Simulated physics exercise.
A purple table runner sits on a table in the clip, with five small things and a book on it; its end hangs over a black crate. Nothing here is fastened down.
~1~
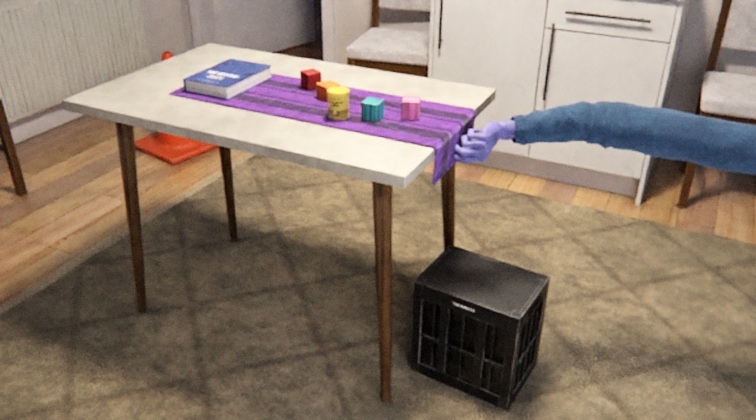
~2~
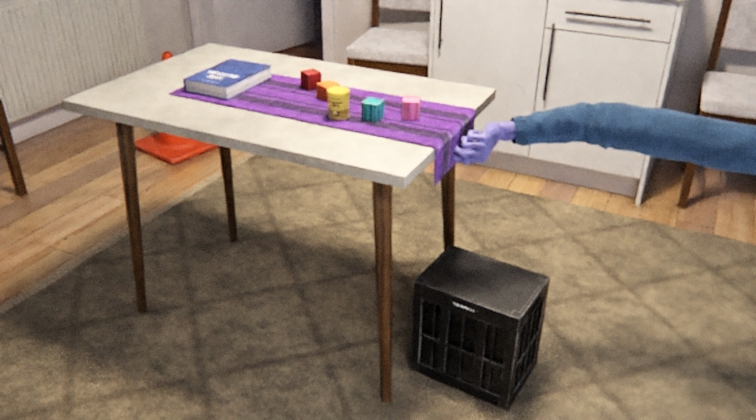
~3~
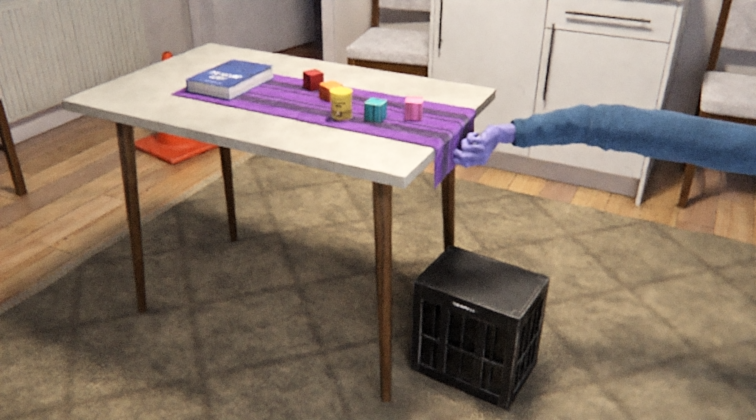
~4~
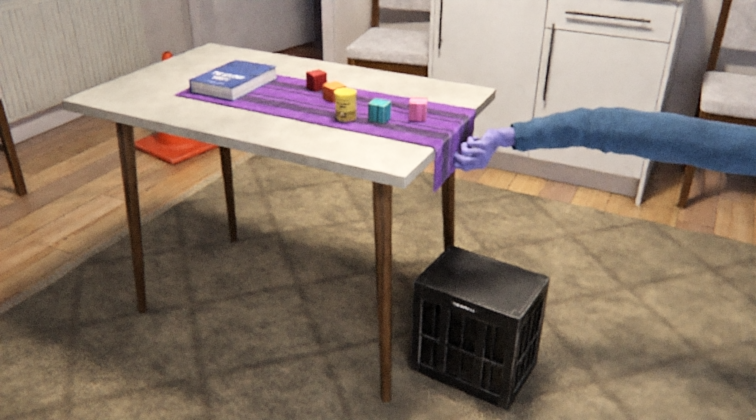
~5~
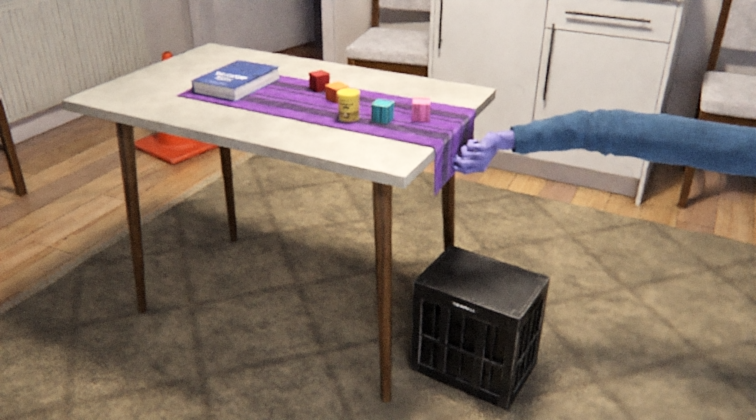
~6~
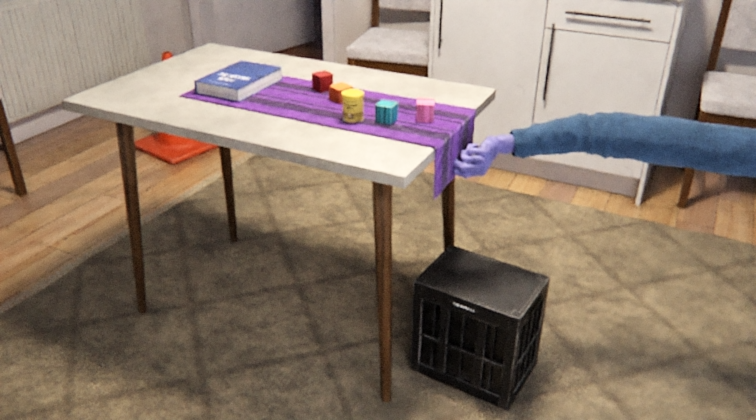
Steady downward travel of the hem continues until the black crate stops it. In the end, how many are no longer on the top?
Off the top: Three.
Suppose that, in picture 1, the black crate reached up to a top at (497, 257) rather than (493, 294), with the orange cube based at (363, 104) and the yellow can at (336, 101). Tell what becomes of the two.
The orange cube ends up still on top and the yellow can ends up still on top.
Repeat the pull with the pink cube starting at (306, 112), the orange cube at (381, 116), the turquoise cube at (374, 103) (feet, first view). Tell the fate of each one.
Result - pink cube retained; orange cube lost; turquoise cube lost.
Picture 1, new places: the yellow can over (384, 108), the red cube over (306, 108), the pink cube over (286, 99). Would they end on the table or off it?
Yellow can dropped, red cube kept, pink cube kept.
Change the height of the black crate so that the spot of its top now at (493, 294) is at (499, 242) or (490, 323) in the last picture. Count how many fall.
We'd see 1, then 4.
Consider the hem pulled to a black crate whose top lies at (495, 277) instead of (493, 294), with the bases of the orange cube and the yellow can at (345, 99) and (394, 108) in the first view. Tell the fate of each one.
In the end the orange cube rides it out; meanwhile the yellow can gets dislodged.
Soon after, hem near (453, 210); pink cube gone.
After that, hem near (452, 252); pink cube and turquoise cube gone.
In the end, hem on the crate; pink cube, turquoise cube and yellow can gone. It carries off three.
